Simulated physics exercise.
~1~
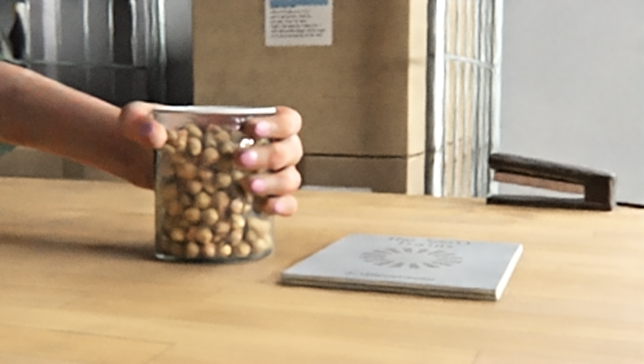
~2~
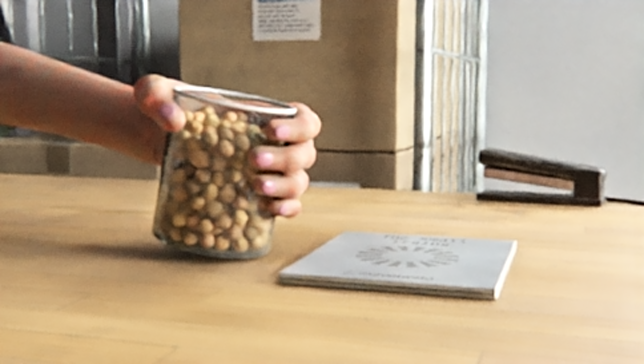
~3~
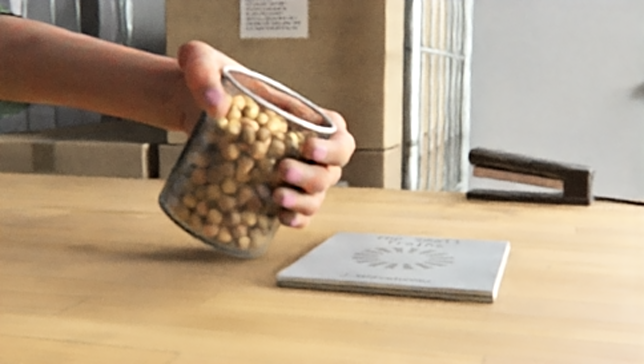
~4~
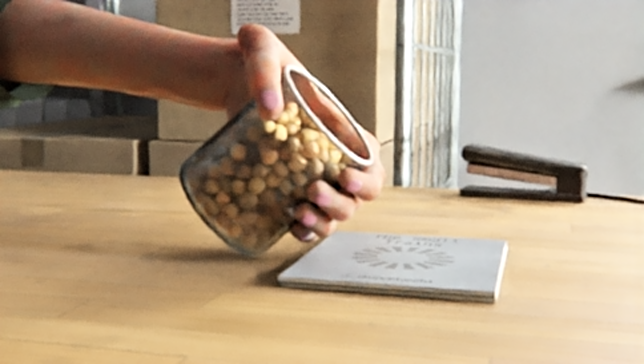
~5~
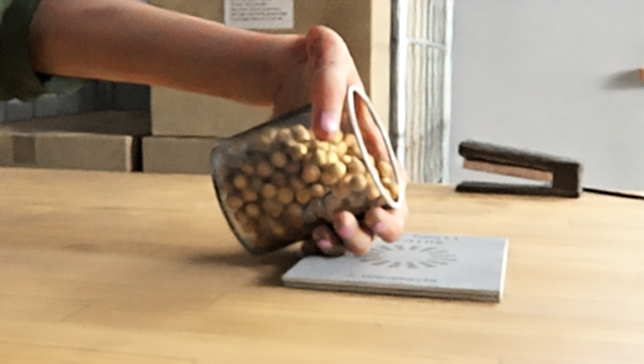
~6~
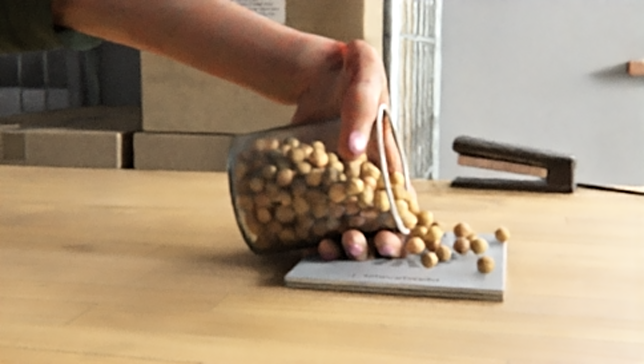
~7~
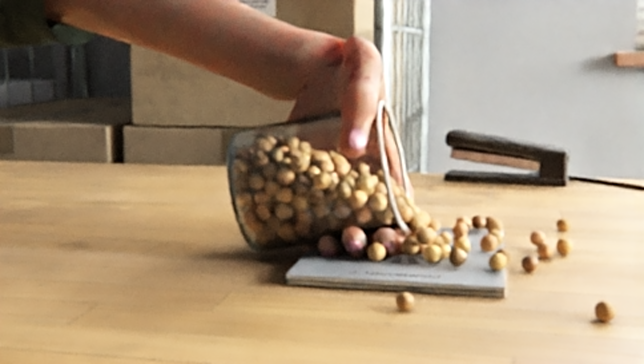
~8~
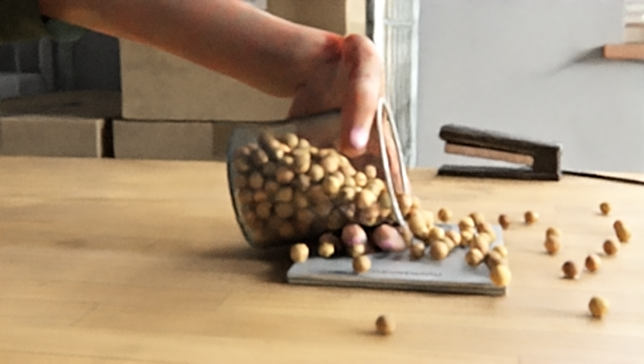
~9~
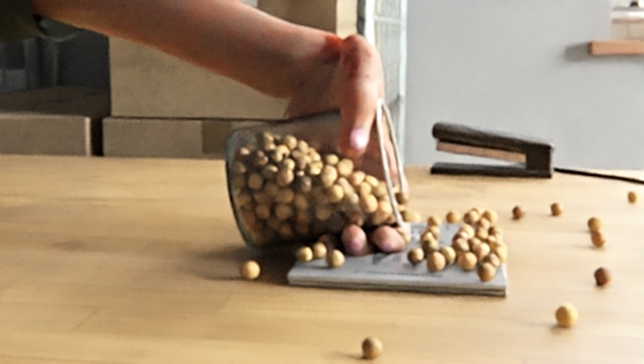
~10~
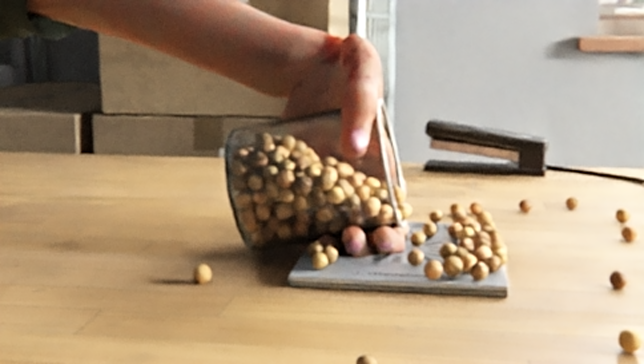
On a wooden table, a hand tipped a clear glass of round wooden beads rightward until it lay on its side against a thin stack of books, and some beads spilled over the books and rolled across the table while most stayed inside.
